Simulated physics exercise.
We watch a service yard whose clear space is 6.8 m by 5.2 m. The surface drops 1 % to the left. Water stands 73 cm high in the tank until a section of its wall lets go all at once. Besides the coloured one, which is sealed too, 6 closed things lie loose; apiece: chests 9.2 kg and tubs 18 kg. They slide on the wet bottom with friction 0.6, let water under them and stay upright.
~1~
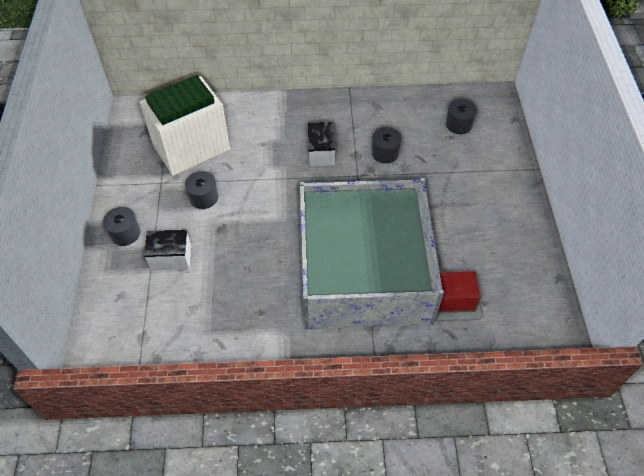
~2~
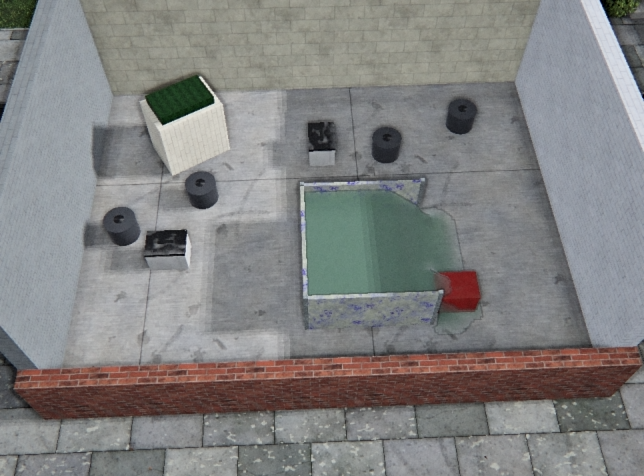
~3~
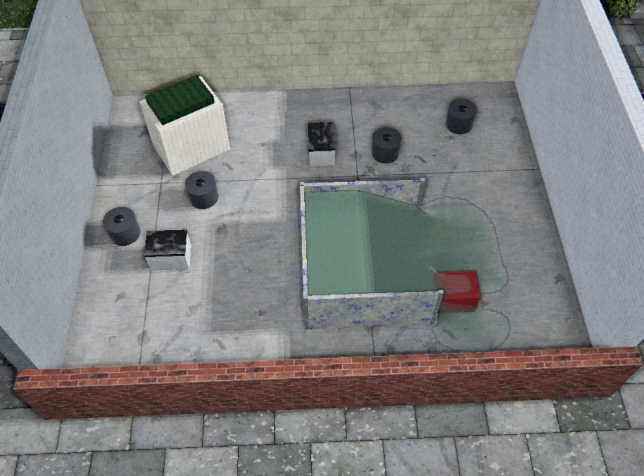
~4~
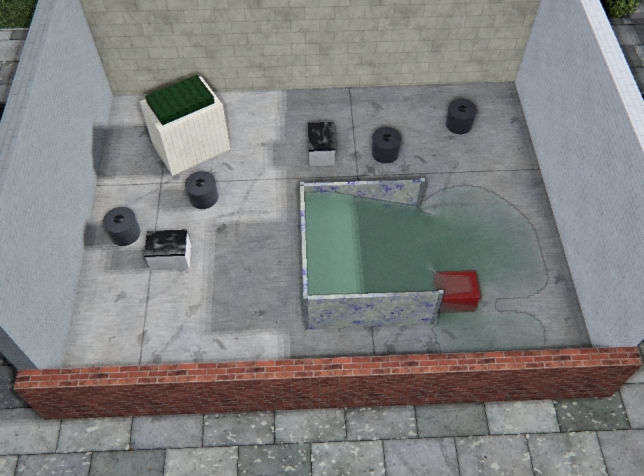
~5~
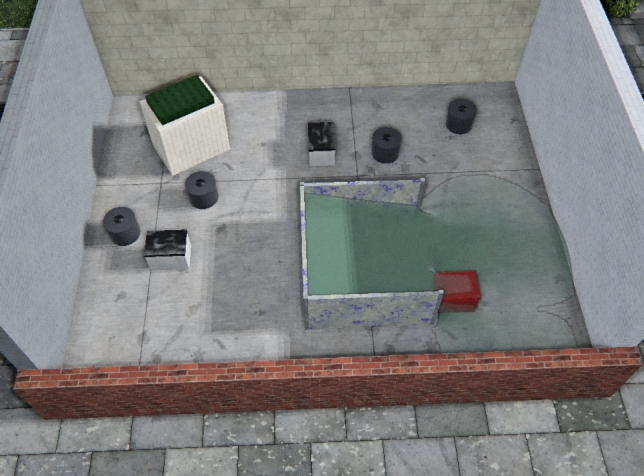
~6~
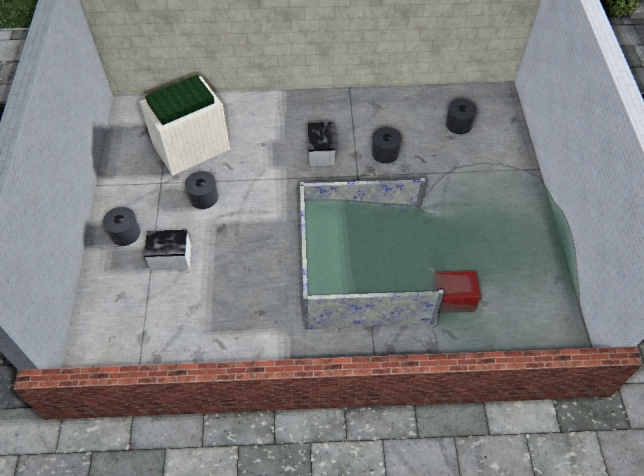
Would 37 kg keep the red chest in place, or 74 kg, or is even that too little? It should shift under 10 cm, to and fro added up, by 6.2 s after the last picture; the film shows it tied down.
I expect that neither weight holds it.
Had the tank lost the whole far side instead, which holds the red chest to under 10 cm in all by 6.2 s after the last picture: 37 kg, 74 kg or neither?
In that case the smaller load will do.
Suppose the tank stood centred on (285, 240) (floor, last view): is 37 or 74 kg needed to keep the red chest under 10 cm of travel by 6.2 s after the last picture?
In that case only the higher weight holds it.
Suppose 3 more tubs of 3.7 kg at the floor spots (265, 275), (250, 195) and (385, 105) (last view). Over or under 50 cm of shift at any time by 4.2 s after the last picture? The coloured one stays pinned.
In turn: Short of it, under, past it.
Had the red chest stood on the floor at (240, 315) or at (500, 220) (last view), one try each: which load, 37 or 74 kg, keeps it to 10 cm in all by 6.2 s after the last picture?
In turn: Either load holds; neither holds.
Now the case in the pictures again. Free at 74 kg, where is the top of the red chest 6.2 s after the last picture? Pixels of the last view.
Near (528, 283).
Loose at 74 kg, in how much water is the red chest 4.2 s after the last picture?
Roughly 8 cm.
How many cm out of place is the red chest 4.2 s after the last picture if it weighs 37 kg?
Roughly 200 cm.
Then, 0.6 s after the last picture the red chest would be 149 cm from its start with 37 kg and 84 cm from its start with 74 kg; 11 cm of water round it then.
Then, 2.3 s after the last picture the red chest would be 83 cm from its start with 37 kg and 92 cm from its start with 74 kg; 18 cm of water round it then.
Then, 4.2 s after the last picture the red chest would be 212 cm from its start with 37 kg and 92 cm from its start with 74 kg; 8 cm of water round it then.
Then, 6.2 s after the last picture the red chest would be 215 cm from its start with 37 kg and 92 cm from its start with 74 kg; 6 cm of water round it then.
